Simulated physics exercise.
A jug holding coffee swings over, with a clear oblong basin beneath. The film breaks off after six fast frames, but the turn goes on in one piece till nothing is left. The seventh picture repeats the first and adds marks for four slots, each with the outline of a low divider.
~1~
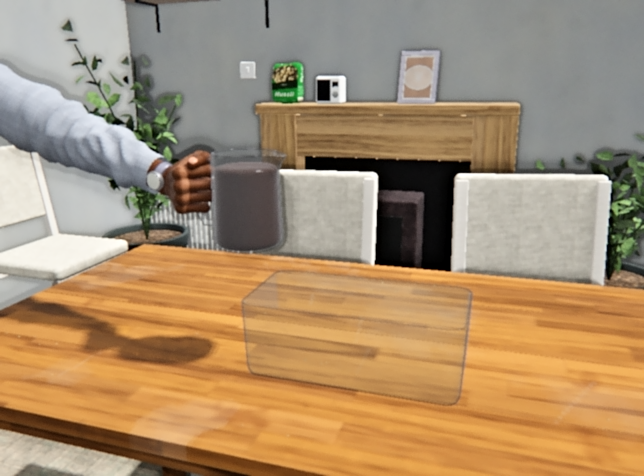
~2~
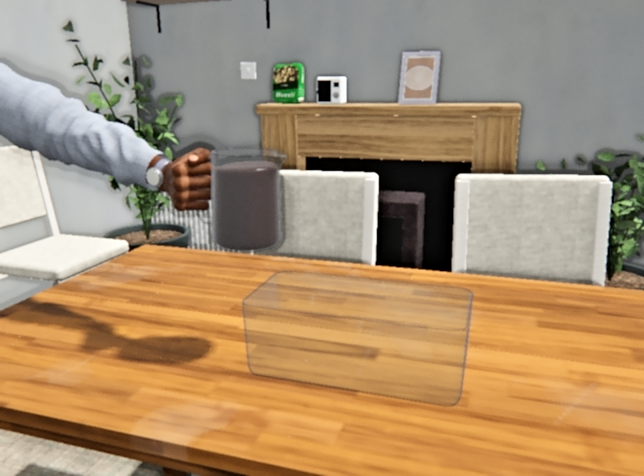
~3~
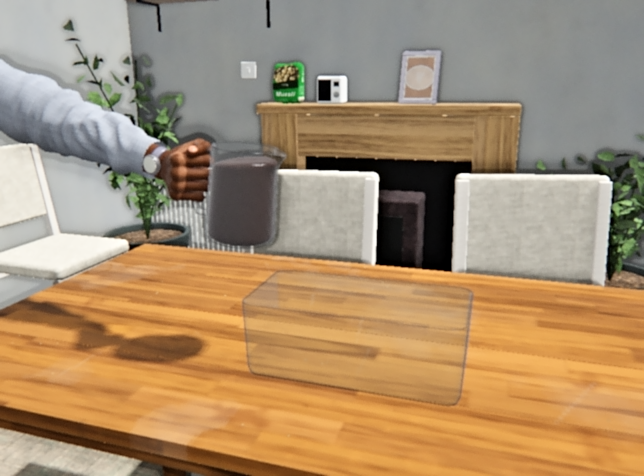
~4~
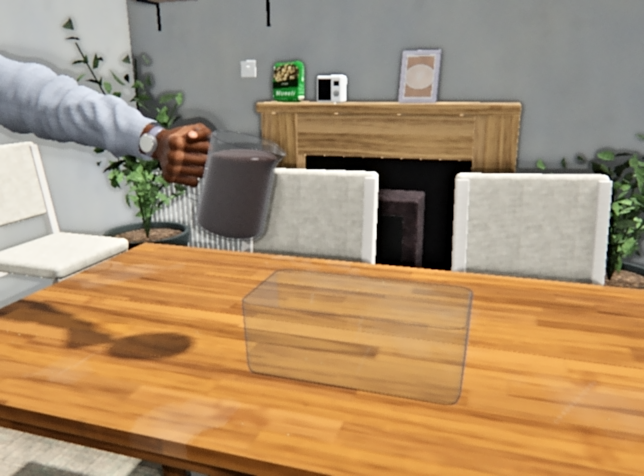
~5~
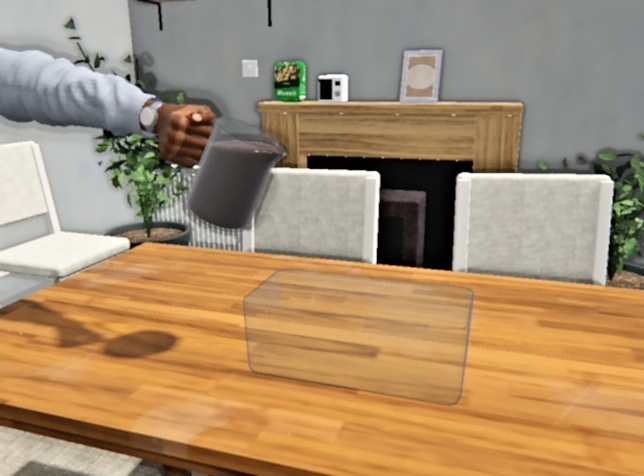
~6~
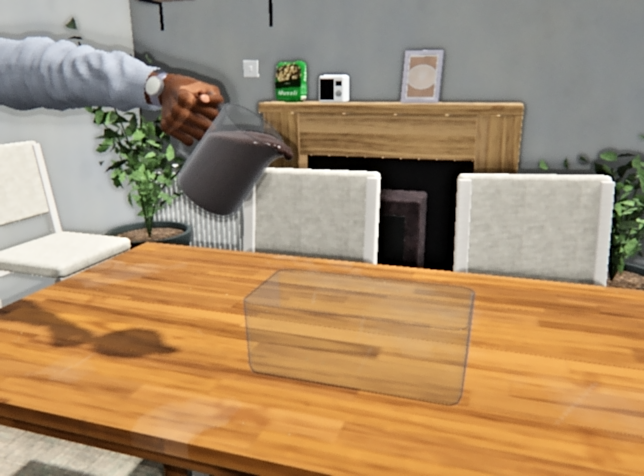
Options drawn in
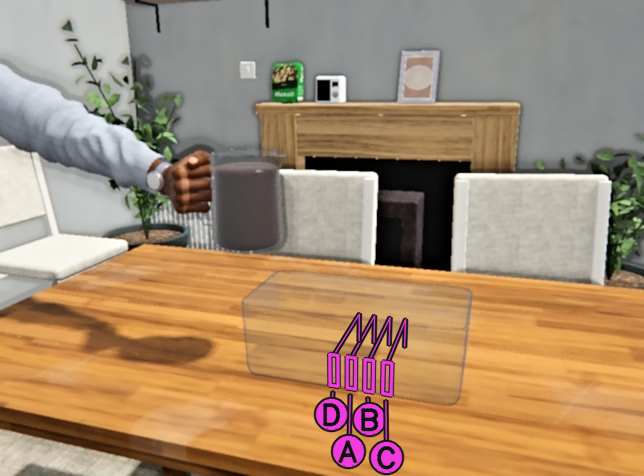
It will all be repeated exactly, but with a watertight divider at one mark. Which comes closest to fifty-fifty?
Take B.
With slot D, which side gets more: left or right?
The right side.
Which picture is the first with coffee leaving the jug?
Picture 6.
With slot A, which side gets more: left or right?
More ends on the right.
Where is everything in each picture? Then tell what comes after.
Upright, lip at (284, 156); basin from (249, 370) to (460, 404); nothing has left yet.
Upright, lip at (284, 156); nothing has left yet.
Tipped about 7°, lip at (284, 156); nothing has left yet.
Tipped about 15°, lip at (284, 155); nothing has left yet.
Tipped about 26°, lip at (285, 155); nothing has left yet.
Tipped about 38°, lip at (285, 154); coffee is over the lip, down to (289, 158).
On the marked copy, A at (350, 395); B at (367, 397); C at (385, 400); D at (332, 392).
With A, about 20 % ends left of the wall and 75 % right of it; 5 % is lost outside.
With B, about 55 % ends left of the wall and 39 % right of it; 6 % is lost outside.
With C, about 81 % ends left of the wall and 11 % right of it; 8 % is lost outside.
With D, about 8 % ends left of the wall and 88 % right of it; 4 % is lost outside.
